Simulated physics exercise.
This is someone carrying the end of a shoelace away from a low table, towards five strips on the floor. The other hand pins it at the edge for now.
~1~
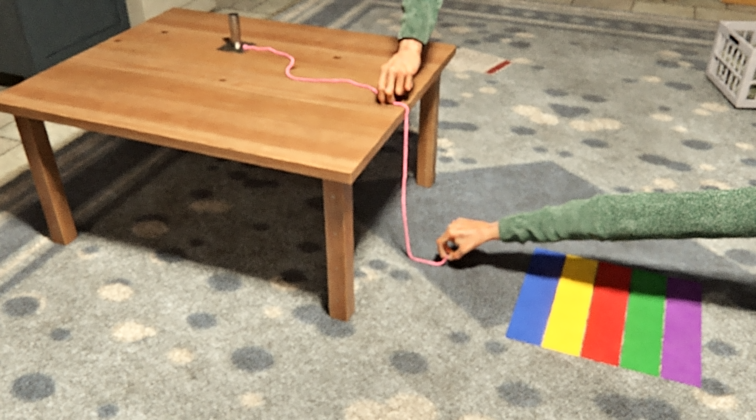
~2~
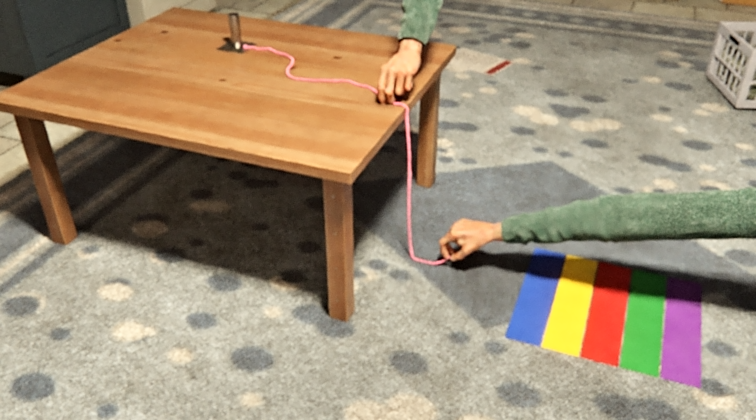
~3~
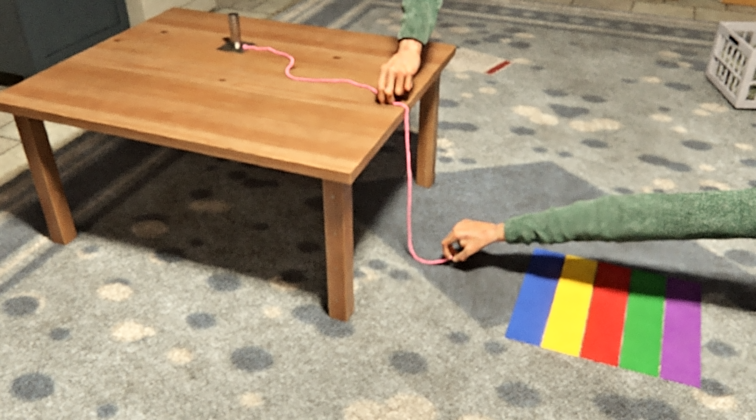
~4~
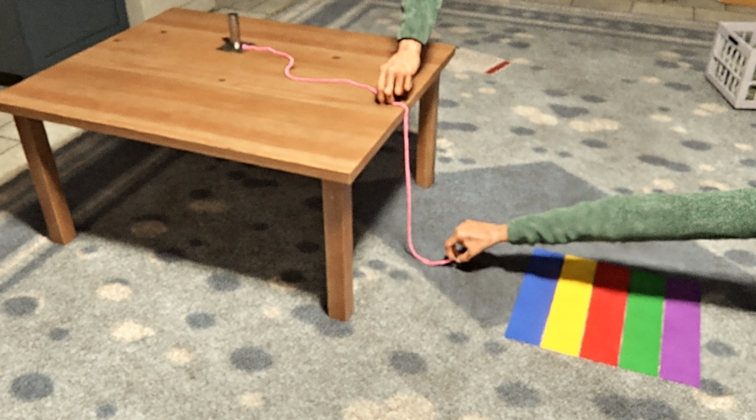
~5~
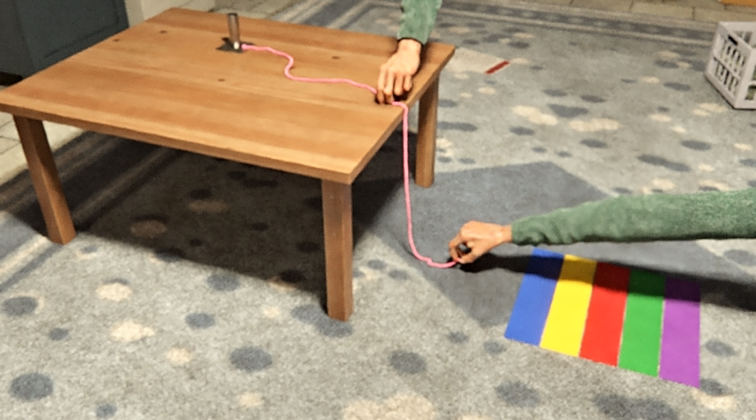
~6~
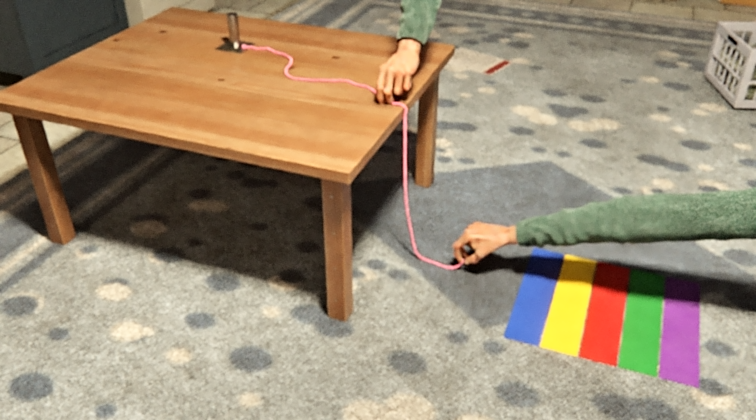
A hand slowly draws a pink shoelace's end slightly right while another pins it at the table edge.
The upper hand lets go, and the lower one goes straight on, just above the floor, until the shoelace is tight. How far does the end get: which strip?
The end stops over the red strip.
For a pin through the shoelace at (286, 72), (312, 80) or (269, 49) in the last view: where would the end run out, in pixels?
About (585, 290), (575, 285) and (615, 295).
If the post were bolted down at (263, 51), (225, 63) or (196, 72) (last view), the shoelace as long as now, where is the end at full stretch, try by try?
Near (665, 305), (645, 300) and (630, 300).
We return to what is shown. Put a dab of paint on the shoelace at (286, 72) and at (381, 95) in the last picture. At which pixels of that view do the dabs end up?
At (319, 69), then (422, 104).
Soon after, end near (547, 279); over blue.
After that, end near (591, 289); over yellow.
At the stop, end near (618, 296); over red. It gets as far as the red strip.
